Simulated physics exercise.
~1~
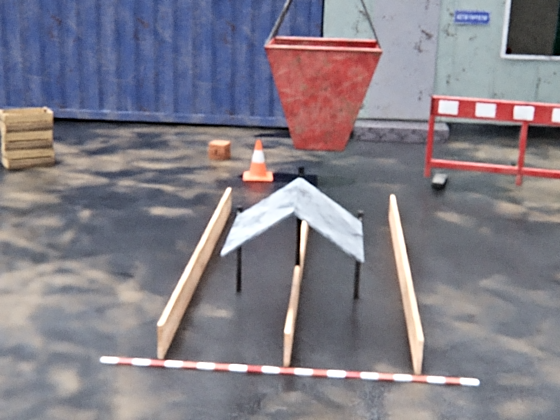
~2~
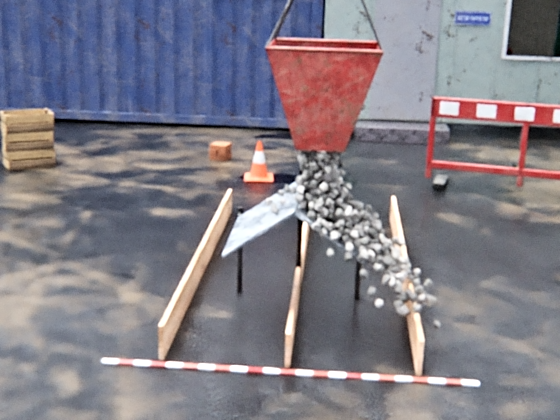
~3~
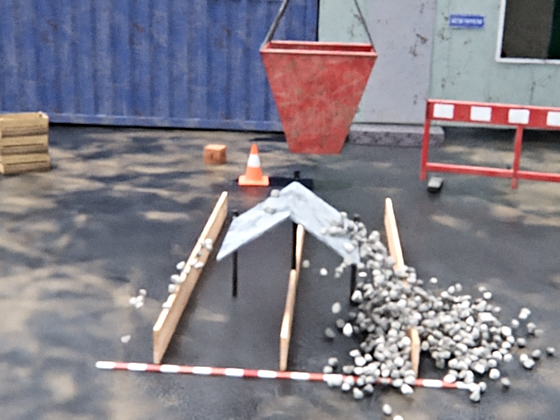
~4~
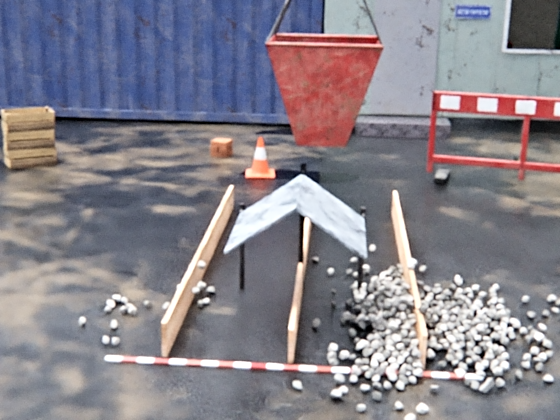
In a paved yard, a red skip dropping grey stones onto a peaked steel slope, most spilling right around and beyond the plank.
